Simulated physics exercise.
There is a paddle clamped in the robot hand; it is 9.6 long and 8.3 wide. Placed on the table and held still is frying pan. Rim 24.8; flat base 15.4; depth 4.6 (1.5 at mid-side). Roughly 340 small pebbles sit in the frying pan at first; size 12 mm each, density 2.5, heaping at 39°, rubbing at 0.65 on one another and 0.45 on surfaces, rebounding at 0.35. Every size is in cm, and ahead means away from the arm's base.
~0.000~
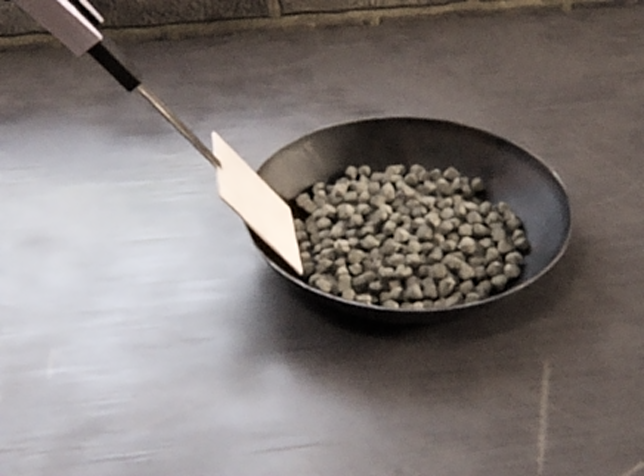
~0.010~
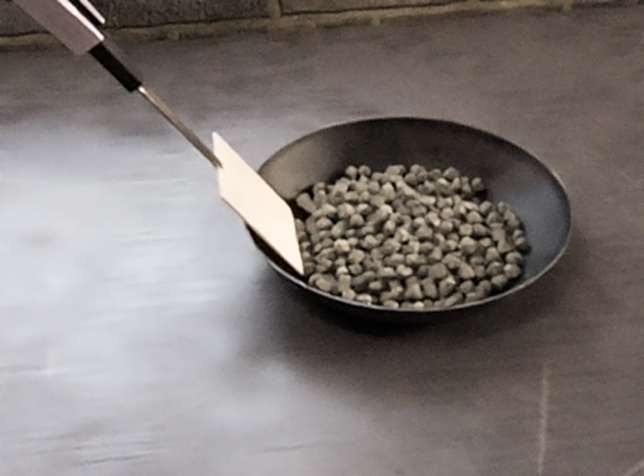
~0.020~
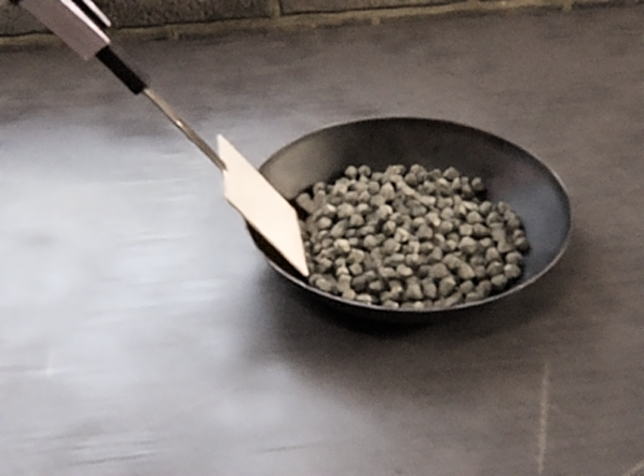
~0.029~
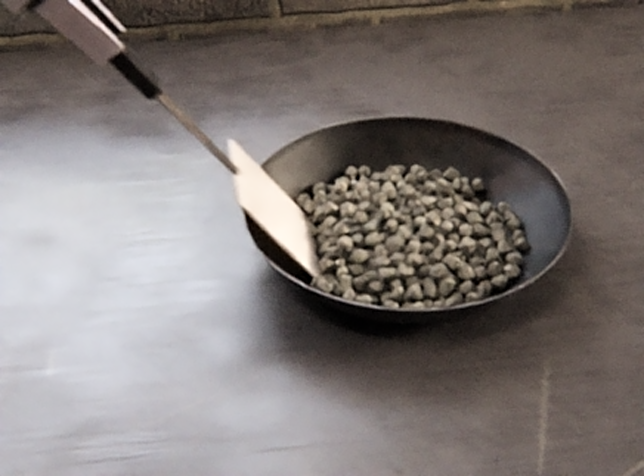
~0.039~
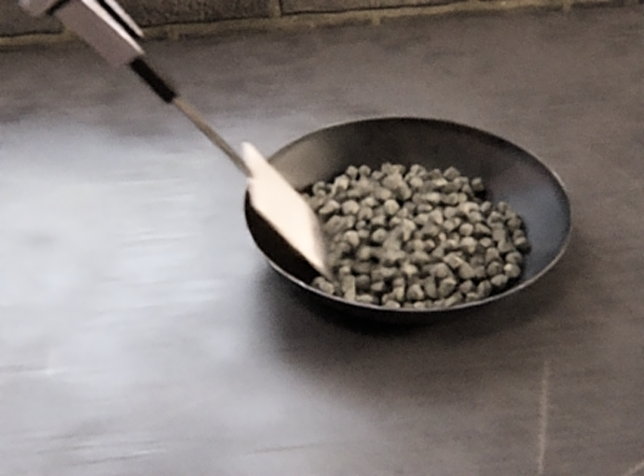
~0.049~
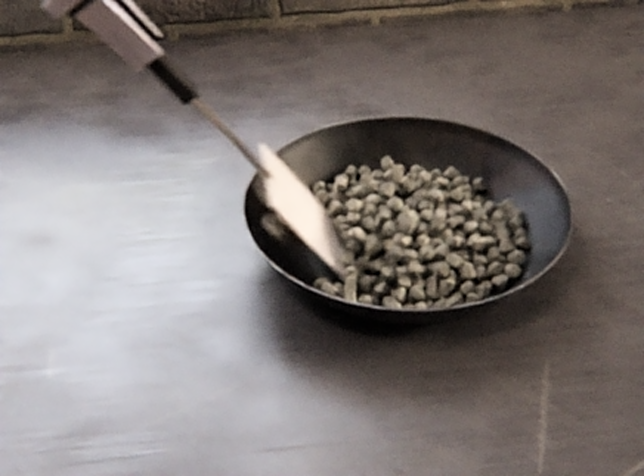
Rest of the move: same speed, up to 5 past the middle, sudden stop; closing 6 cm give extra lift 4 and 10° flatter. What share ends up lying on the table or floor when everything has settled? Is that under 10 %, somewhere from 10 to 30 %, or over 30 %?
It is from 10 to 30 %.
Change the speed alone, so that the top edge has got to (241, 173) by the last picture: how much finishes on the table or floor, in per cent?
My guess is around 5 percent.
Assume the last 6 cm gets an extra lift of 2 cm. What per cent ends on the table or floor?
I'd reckon around 15 per cent.
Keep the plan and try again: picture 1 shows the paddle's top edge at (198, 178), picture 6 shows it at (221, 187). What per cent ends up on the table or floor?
Off the vessel, on the table or floor: Some 0 percent.
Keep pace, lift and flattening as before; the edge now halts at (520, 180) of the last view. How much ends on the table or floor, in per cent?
Estimate: Approx. 40 %.
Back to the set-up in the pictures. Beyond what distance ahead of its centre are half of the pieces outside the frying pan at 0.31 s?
It sits close to 22 cm ahead of the middle.
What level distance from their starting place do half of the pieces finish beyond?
Some 5 centimetres.
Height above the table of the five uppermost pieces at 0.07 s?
Around 8 cm above the table.
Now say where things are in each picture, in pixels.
The first picture shows paddle top edge at (216, 163), sloping 55°; upper third of the load around (405, 230), from x 300 to 520, top at y 170; 338 in the frying pan.
The second picture shows paddle top edge at (217, 163), sloping 55°; upper third of the load around (405, 230), from x 300 to 520, top at y 170.
The third picture shows paddle top edge at (222, 165), sloping 55°; upper third of the load around (405, 230), from x 300 to 520, top at y 170.
The fourth picture shows paddle top edge at (234, 170), sloping 55°; upper third of the load around (403, 227), from x 305 to 520, top at y 170.
The fifth picture shows paddle top edge at (250, 173), sloping 55°; upper third of the load around (395, 224), from x 295 to 520, top at y 170.
The sixth picture shows paddle top edge at (267, 174), sloping 55°; upper third of the load around (403, 220), from x 270 to 525, top at y 165; 338 in the frying pan.
By 0.07 s, sloping 55°, highest piece 11 above the table; 335 in the frying pan, 3 on the blade or in flight.
By 0.10 s, sloping 52°, highest piece 16 above the table; 332 in the frying pan, 6 on the blade or in flight.
By 0.31 s, sloping 45°, highest piece 43 above the table; 278 in the frying pan, 45 on the table or floor, 15 on the blade or in flight.
By 1.36 s, sloping 45°, highest piece 5 above the table; 277 in the frying pan, 61 on the table or floor.
Final count, 277 in the frying pan, 61 on the table or floor. That is 18 % on the table or floor.
